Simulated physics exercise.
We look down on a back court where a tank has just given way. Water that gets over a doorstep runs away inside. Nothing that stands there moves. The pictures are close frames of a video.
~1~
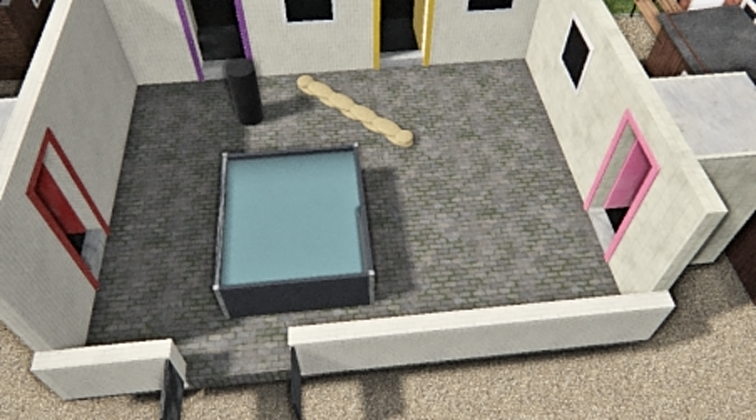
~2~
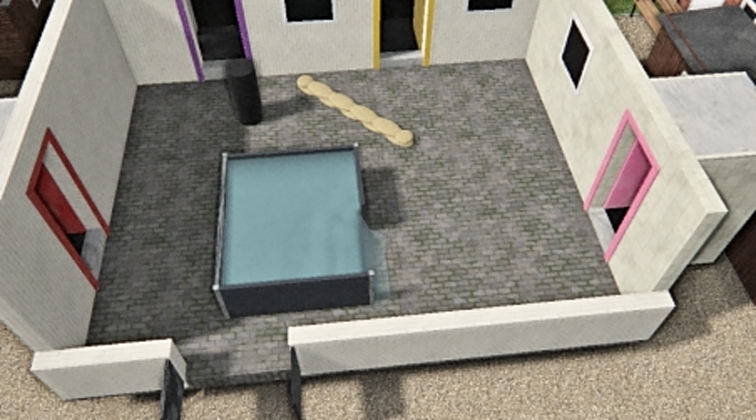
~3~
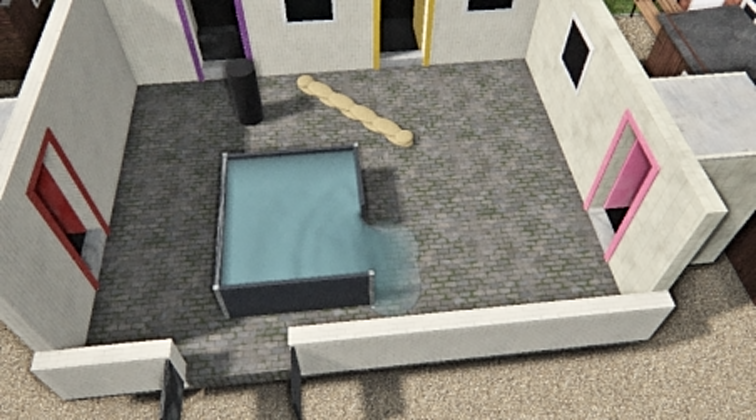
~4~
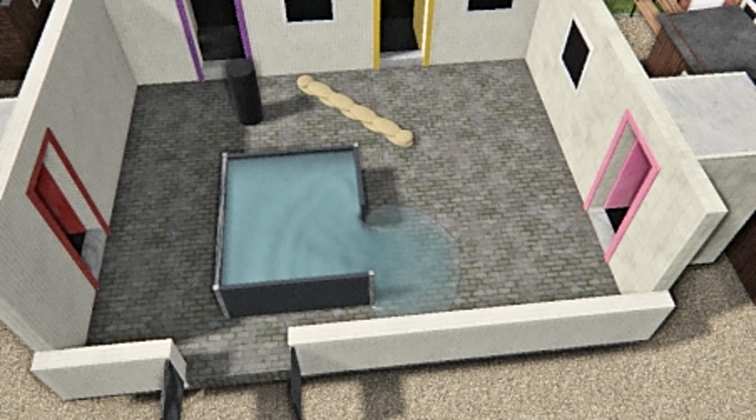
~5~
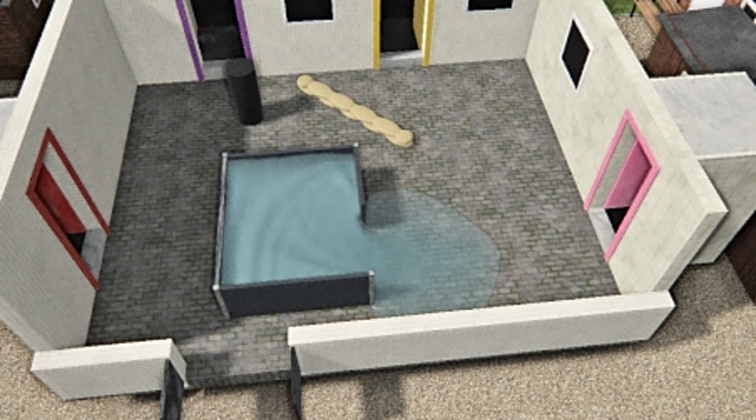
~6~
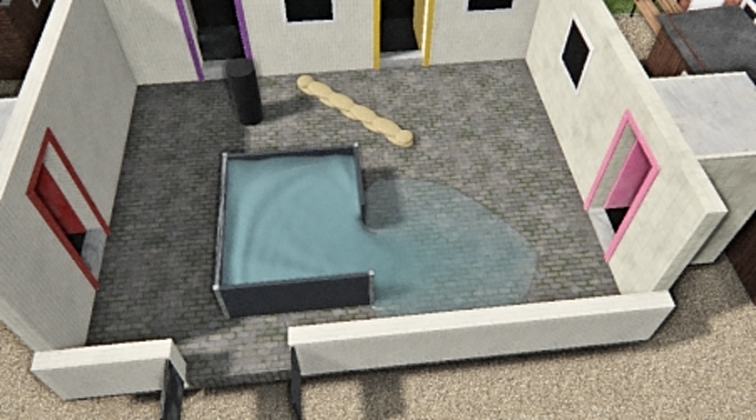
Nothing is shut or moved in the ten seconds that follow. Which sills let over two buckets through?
In the end: The pink door takes more than that; the purple door stays under that; the yellow door stays under that; the red door stays under that.
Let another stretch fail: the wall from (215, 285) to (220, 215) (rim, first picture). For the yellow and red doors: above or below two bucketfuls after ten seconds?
My reading: The yellow door keeps below it, the red door lets more in.
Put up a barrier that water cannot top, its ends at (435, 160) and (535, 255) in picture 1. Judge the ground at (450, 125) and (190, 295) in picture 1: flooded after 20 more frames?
In that order: Flooded, free of water.
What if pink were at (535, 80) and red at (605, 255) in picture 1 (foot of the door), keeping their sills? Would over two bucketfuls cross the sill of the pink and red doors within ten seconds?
The pink door is over, the red door floods.
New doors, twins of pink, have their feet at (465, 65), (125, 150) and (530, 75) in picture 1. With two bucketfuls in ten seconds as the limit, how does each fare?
As listed: Goes over, stays under, takes more.
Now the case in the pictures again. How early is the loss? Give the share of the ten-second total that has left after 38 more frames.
Roughly 80 per cent.
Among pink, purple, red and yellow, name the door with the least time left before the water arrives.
The pink door.
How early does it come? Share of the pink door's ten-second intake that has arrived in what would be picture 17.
Near 25 in a hundred.
A moment on, water covers 25 % of the floor; the pink door under two buckets in, the purple door not reached, the yellow door not reached, the red door not reached.
Next, water covers 30 % of the floor; the pink door far over two buckets in, the purple door not reached, the yellow door not reached, the red door not reached.
Then, water covers 35 % of the floor; the pink door far over two buckets in, the purple door not reached, the yellow door not reached, the red door not reached.
Later, water covers 55 % of the floor; the pink door far over two buckets in, the purple door wet at the sill, nothing in, the yellow door wet at the sill, nothing in, the red door not reached.
In the end, water covers 75 % of the floor; the pink door far over two buckets in, the purple door wet at the sill, nothing in, the yellow door under two buckets in, the red door not reached.
